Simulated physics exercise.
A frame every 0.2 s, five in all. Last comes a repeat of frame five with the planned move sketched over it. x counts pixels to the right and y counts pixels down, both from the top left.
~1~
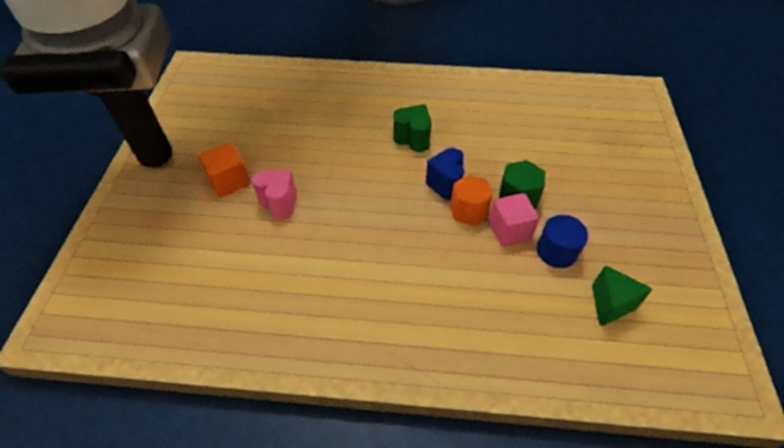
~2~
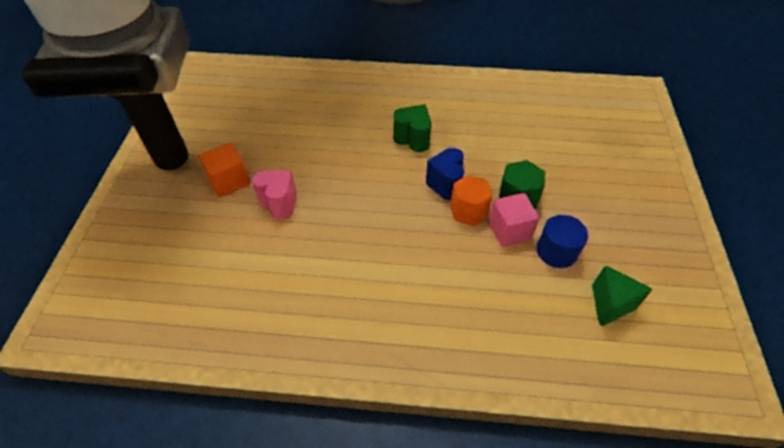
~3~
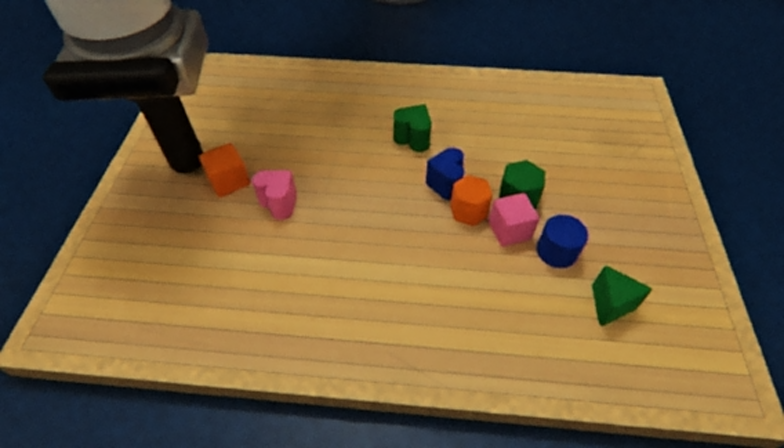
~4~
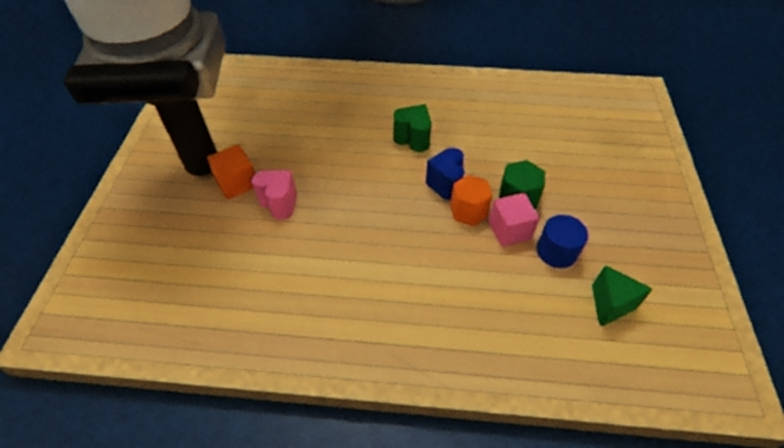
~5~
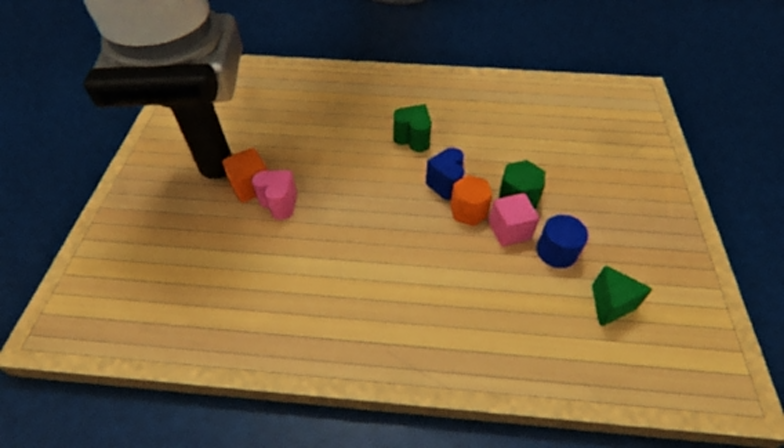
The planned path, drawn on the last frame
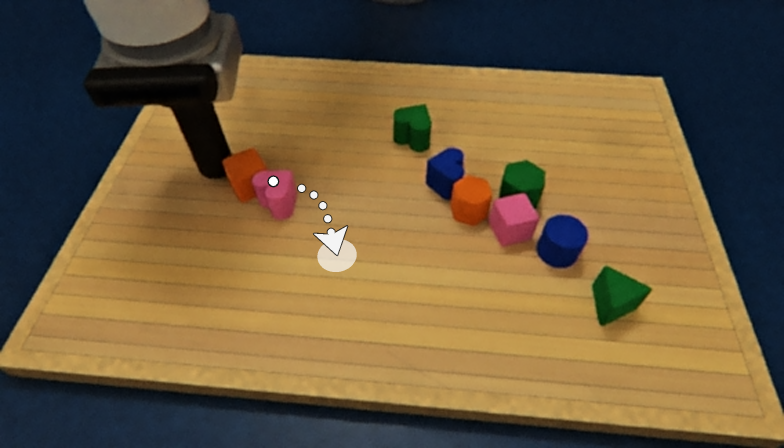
A black rod hanging from a grey and black machine stands at the left of a pale striped wooden board on a dark blue surface, seen from above at an angle. An orange cube and pink heart sit near it, with green, blue, orange and pink blocks across the centre and right. The rod moves right, then pushes the cube toward the still heart, while the camera stays fixed.
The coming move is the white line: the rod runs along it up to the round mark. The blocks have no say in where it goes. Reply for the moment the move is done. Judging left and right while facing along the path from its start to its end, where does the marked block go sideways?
Side: Right.
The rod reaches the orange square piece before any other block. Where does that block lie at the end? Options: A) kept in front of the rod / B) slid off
Answer: B.
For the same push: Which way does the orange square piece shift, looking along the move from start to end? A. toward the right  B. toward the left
B (toward the left)
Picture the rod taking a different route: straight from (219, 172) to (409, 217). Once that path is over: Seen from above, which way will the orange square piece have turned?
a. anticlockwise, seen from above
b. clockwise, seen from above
a
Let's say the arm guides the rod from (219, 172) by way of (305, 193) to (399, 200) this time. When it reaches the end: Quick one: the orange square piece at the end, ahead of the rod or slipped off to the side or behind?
I believe the orange square piece keeps its place ahead of the rod.
The drawn path runs from (219, 172) via (275, 182) and (323, 205), ending at (337, 255); the dot is on the pink heart.
On the path given first. One third of the way, rod at (274, 177); orange square piece at (303, 176); pink heart at (311, 206).
Two thirds of the way, rod at (322, 201); orange square piece at (349, 207), turned 45° clockwise; pink heart at (325, 234), turned 15° clockwise.
At the end, rod at (336, 250); orange square piece at (372, 220), turned 20° clockwise; pink heart at (329, 268), turned 15° clockwise.
